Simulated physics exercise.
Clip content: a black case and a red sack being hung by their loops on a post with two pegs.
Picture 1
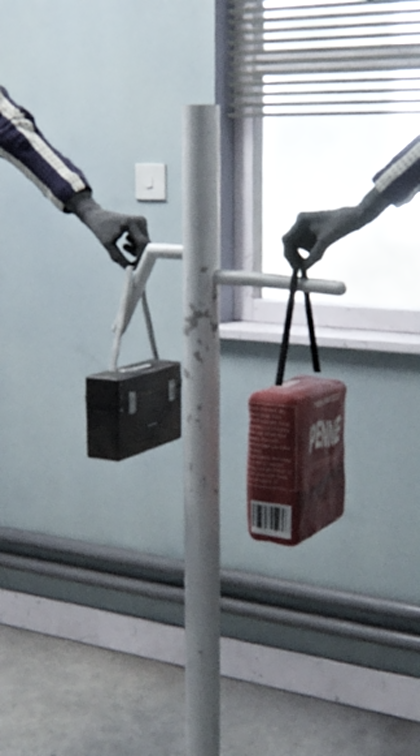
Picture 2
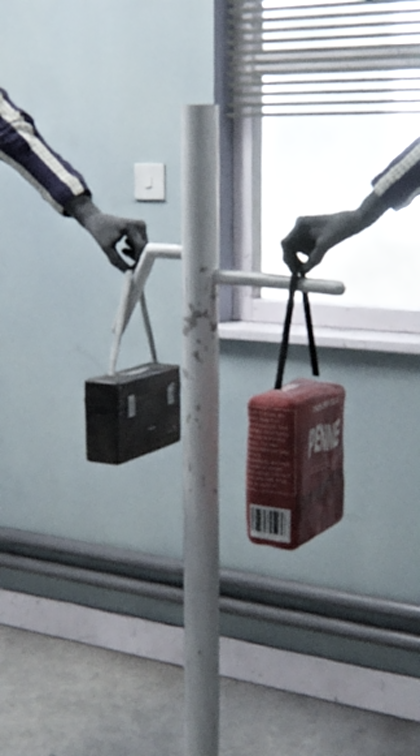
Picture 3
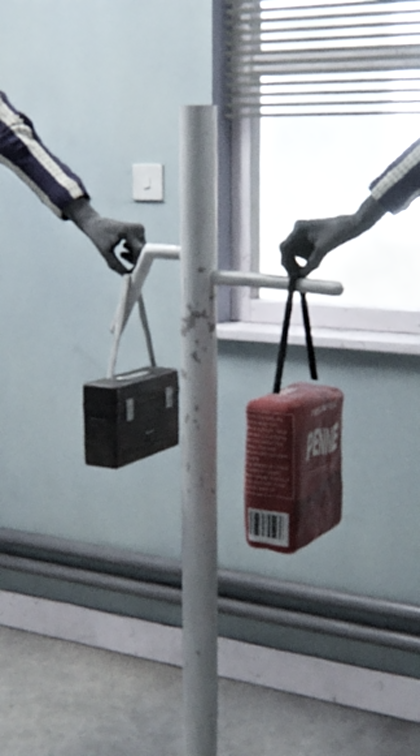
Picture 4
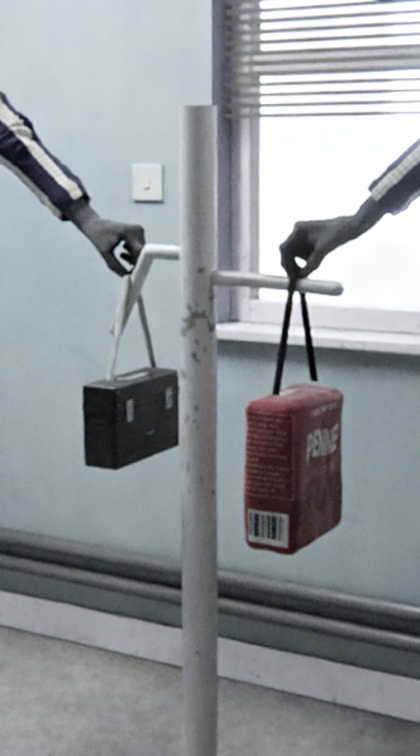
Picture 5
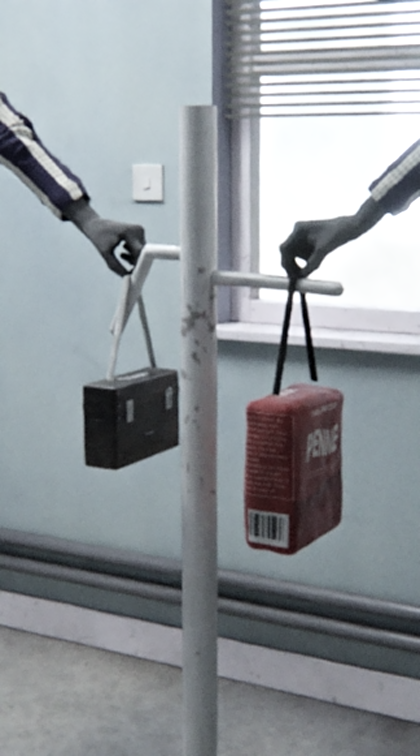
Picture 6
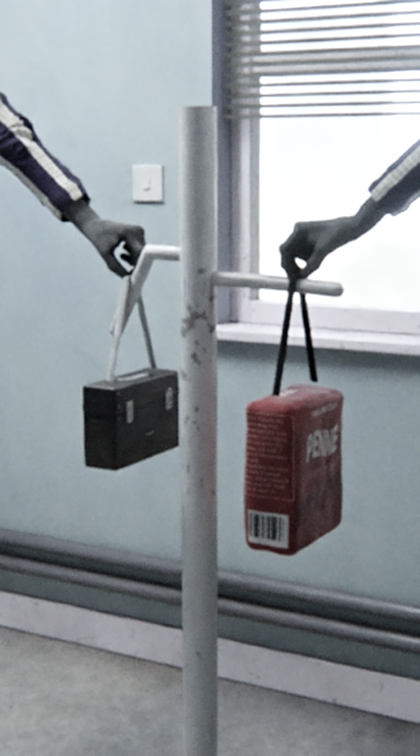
Black case and red sack hanging almost still by their loops, dipping very slightly as two hands hold them beside a post.
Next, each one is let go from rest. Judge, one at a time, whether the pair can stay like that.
Black case: It falls; red sack: It stays.
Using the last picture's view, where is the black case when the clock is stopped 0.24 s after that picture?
About (134, 500).
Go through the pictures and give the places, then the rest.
The first picture shows black case (136, 408); red sack (297, 458); left peg tip (119, 328); right peg tip (340, 288).
The second picture shows black case (135, 412); red sack (296, 462).
The third picture shows black case (133, 416); red sack (295, 466).
The fourth picture shows black case (133, 416); red sack (294, 467).
The fifth picture shows black case (133, 417); red sack (295, 467).
The sixth picture shows black case (133, 417); red sack (294, 467); left peg tip (116, 330), sloping steeply down; right peg tip (337, 290), about level.
Then, 0.24 s later than the last view, black case falling near (134, 501); red sack hanging from its loop near (296, 468).
Then, 0.42 s later than the last view, black case on the floor near (137, 738); red sack hanging from its loop near (294, 470).
Then, 0.62 s later than the last view, black case on the floor; red sack hanging from its loop near (293, 471).
Finally, black case on the floor; red sack hanging from its loop near (294, 470). The black case drops to the floor and the red sack remains on its peg.
